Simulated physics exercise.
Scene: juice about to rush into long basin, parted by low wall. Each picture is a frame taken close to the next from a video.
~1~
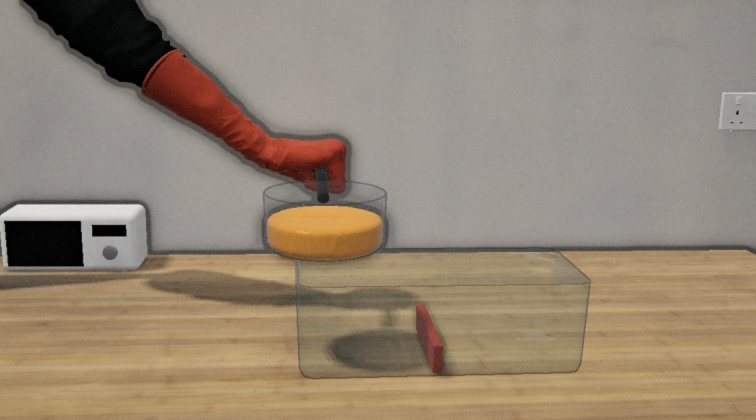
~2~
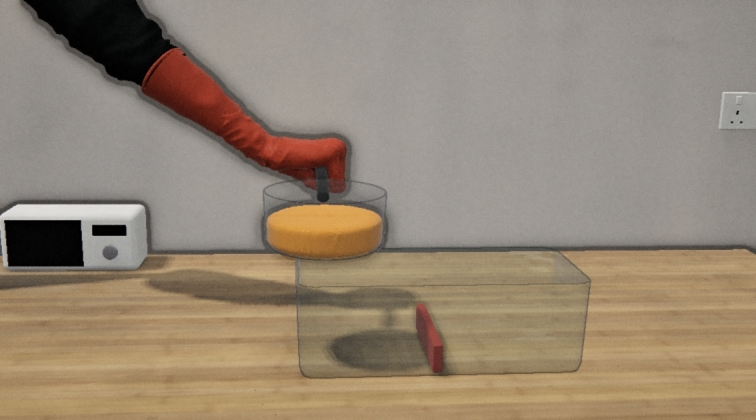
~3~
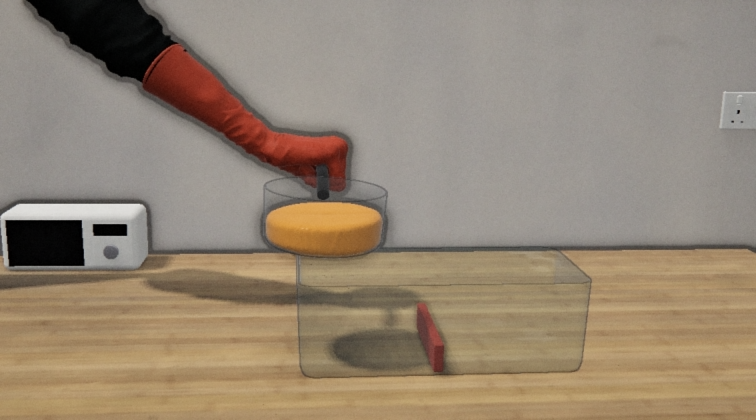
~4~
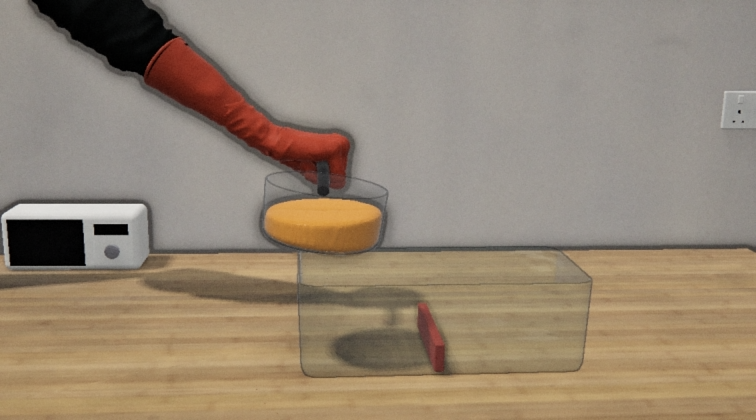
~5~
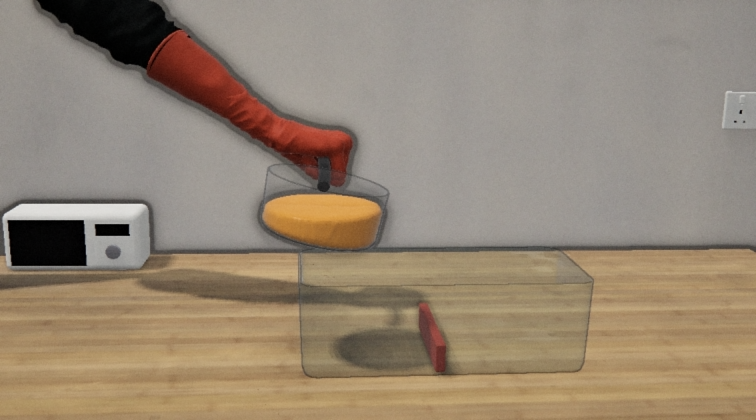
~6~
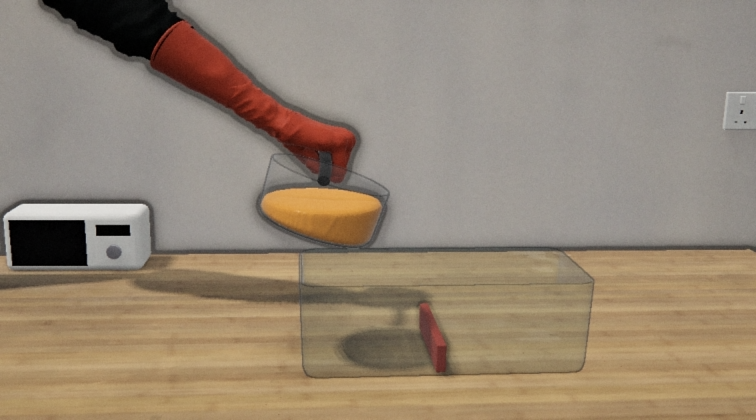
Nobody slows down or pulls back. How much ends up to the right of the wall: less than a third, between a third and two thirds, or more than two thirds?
More than two thirds.
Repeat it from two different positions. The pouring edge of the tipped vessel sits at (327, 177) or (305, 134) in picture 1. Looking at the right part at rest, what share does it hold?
Start one gives close to 5 percent, start two close to 10 percent.
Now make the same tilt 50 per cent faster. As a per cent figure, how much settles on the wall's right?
Roughly 90 in a hundred.
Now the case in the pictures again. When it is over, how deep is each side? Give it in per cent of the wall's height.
Near 0 in a hundred to the left, 50 to the right.
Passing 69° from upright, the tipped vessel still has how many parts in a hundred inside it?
My estimate is close to 60 percent remaining.
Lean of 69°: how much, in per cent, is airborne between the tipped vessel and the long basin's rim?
Around 35 in a hundred.
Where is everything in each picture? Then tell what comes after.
In the first picture, tilt 0°; pouring edge (386, 193); surface from (267, 218) to (382, 218); the long basin's rim runs from (297, 269) to (573, 266); the wall's top is at (429, 325).
In the second picture, tilt 1°; pouring edge (386, 193); surface from (267, 218) to (382, 216).
In the third picture, tilt 3°; pouring edge (386, 193); surface from (267, 215) to (381, 214).
In the fourth picture, tilt 6°; pouring edge (387, 193); surface from (266, 211) to (382, 210).
In the fifth picture, tilt 11°; pouring edge (388, 193); surface from (265, 205) to (381, 206).
In the sixth picture, tilt 17°; pouring edge (388, 193); surface from (263, 197) to (382, 202).
A moment on, the tilt is 69° and 60 per cent is still to pour, 3 is left of the wall and 4 right of it.
Next, the tilt is 100° and 11 per cent is still to pour, 6 is left of the wall and 67 right of it.
Then the tilt is 105° and 0 per cent is still to pour, 7 is left of the wall and 91 right of it.
Later the tilt is 105° and 0 per cent is still to pour, 8 is left of the wall and 91 right of it.
In the end 8 per cent lies left of the wall, 91 right of it and 1 outside.
